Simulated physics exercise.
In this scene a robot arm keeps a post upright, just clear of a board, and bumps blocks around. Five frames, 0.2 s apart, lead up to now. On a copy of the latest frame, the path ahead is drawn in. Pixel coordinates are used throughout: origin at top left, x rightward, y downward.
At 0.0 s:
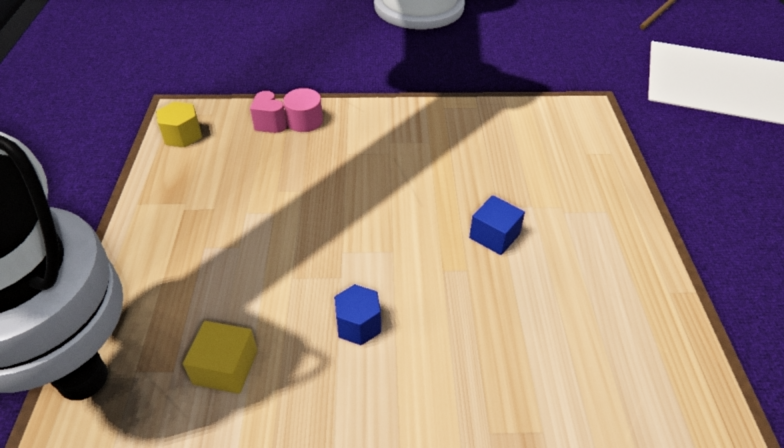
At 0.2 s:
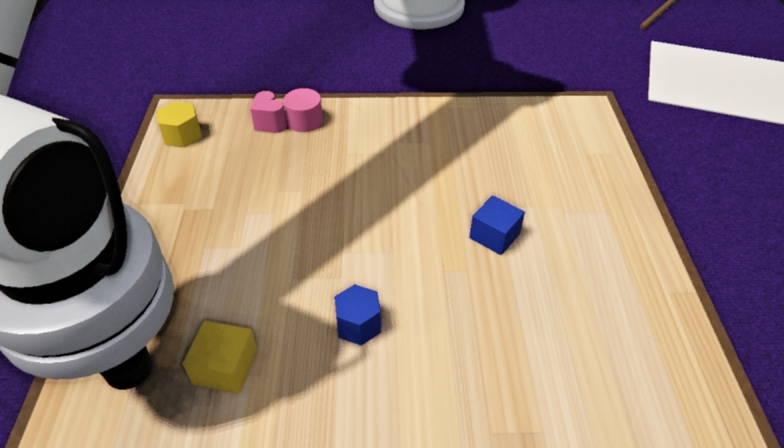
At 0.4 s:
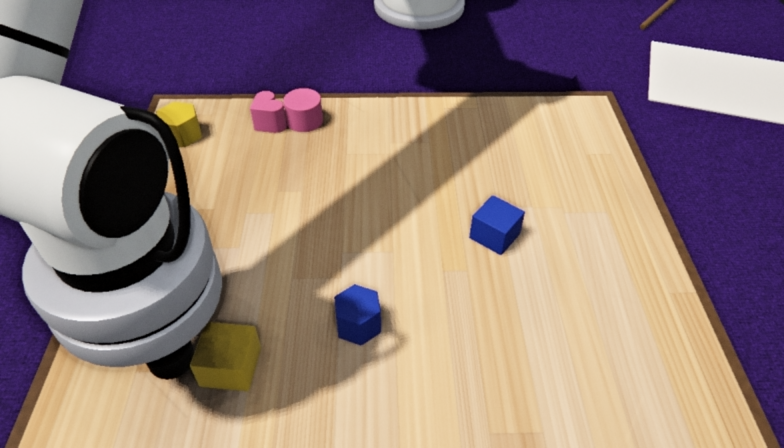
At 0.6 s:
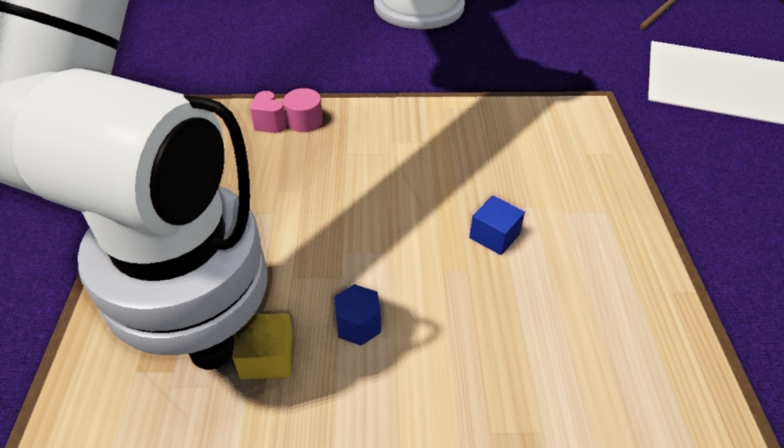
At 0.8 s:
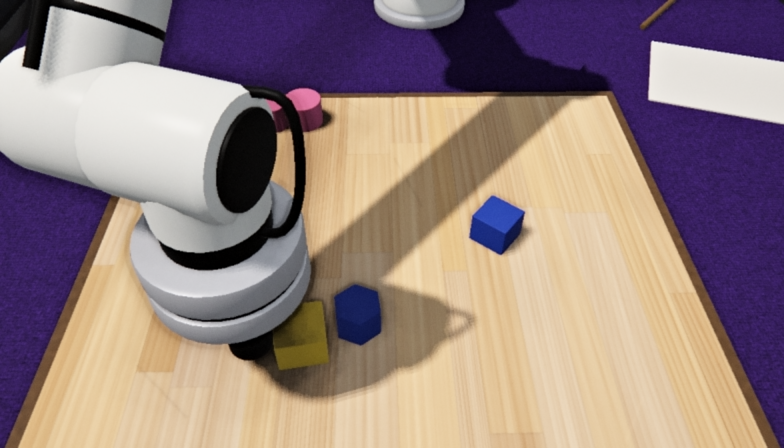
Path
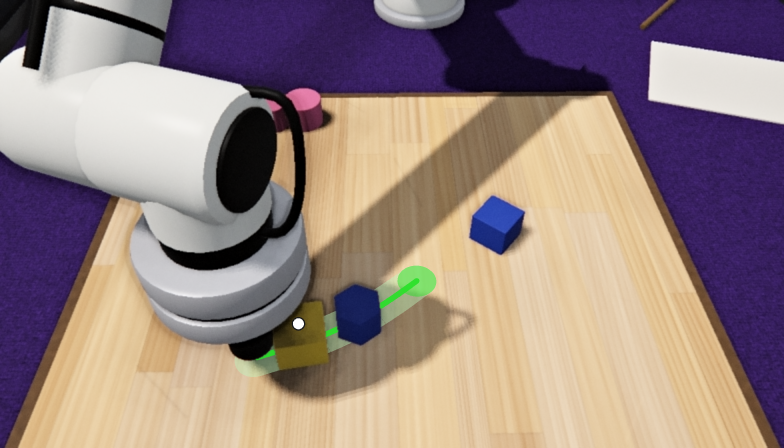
A white and grey robot arm with a black post beneath it moves in from the left over a pale wooden board on purple cloth, seen from above by a still camera. Two blue blocks sit near the middle and right, a yellow block lies at lower left, and smaller yellow and pink pieces line the far edge. The post meets the larger yellow block and pushes it rightward, close to the nearer blue block, which stays put.
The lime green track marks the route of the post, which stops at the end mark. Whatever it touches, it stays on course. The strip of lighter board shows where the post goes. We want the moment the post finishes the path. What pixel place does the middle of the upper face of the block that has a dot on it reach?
I'd expect the centre of its top face to be at (463, 255).
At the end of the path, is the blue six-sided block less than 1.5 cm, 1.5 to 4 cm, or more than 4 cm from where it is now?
It moves quite far, over 4 cm.
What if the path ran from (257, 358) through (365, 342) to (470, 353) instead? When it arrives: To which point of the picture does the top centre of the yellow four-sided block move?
The centre of its top face lies at (452, 286).
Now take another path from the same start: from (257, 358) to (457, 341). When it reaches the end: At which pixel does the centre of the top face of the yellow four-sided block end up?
The middle of the upper face of the yellow four-sided block will lie at about (457, 282) in the picture.
Path on the board, from (257, 358) via (346, 325), ending at (417, 281); the dot is on the yellow four-sided block.
On the path given first. One third of the way, post at (316, 322); yellow four-sided block at (360, 303); blue six-sided block at (404, 286).
Two thirds of the way, post at (372, 296); yellow four-sided block at (416, 279); blue six-sided block at (458, 267).
At the end, post at (418, 265); yellow four-sided block at (463, 255), turned 20° clockwise; blue six-sided block at (507, 256), turned 20° clockwise; blue four-sided block in place.
